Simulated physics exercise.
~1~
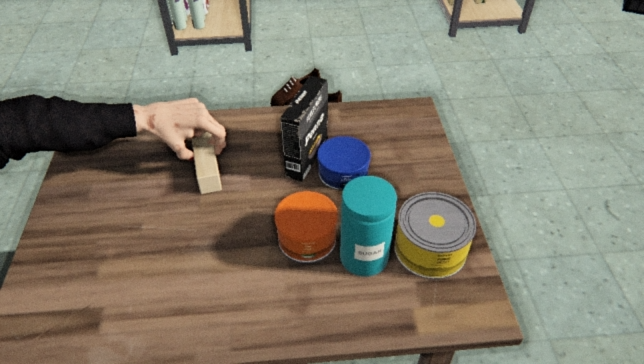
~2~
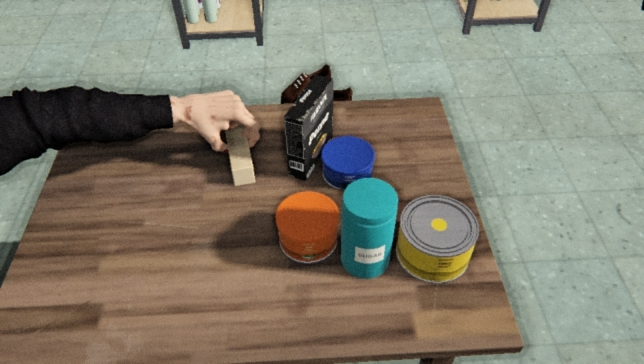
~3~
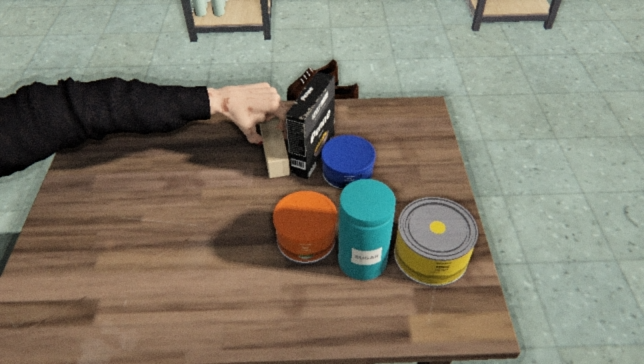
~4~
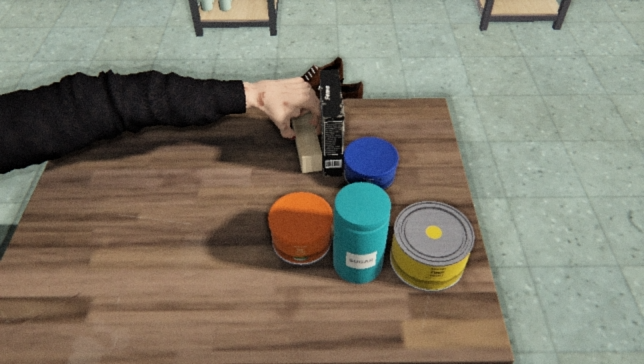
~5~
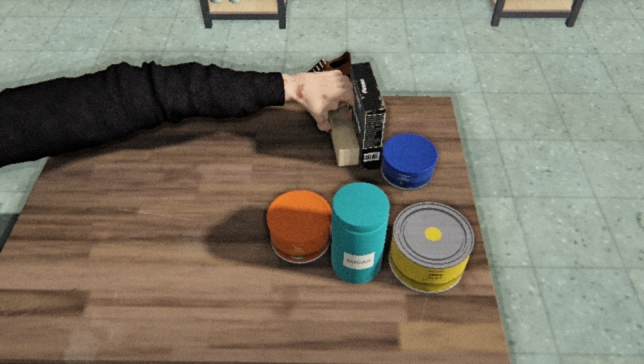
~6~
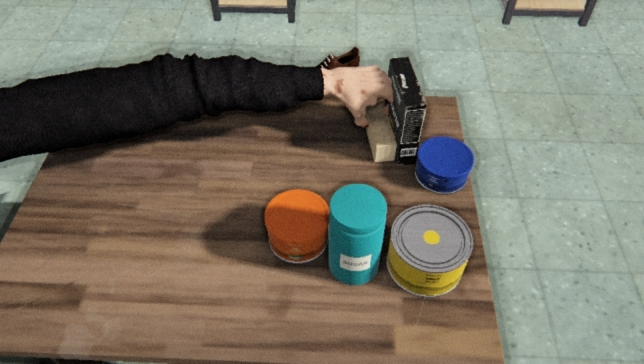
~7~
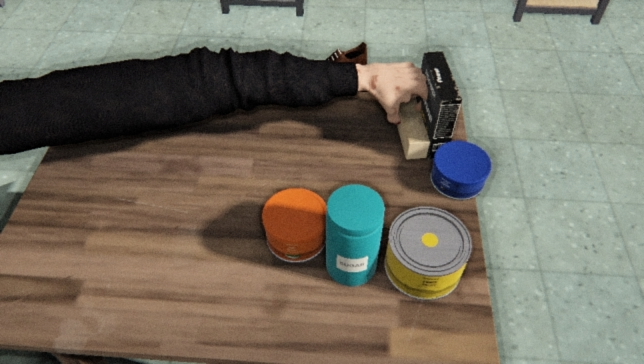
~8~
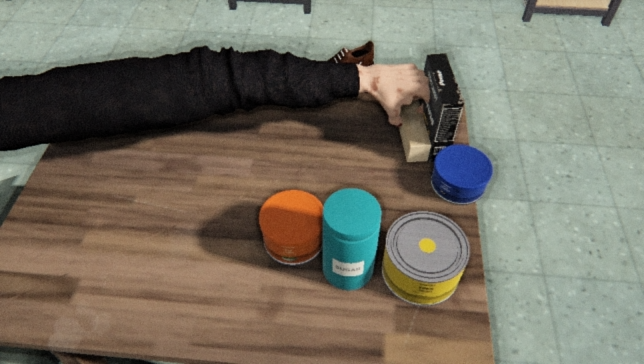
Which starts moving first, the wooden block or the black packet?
The wooden block starts moving first, sliding right while the black packet is still standing in its place. The packet only begins to move once the block has come up beside it.
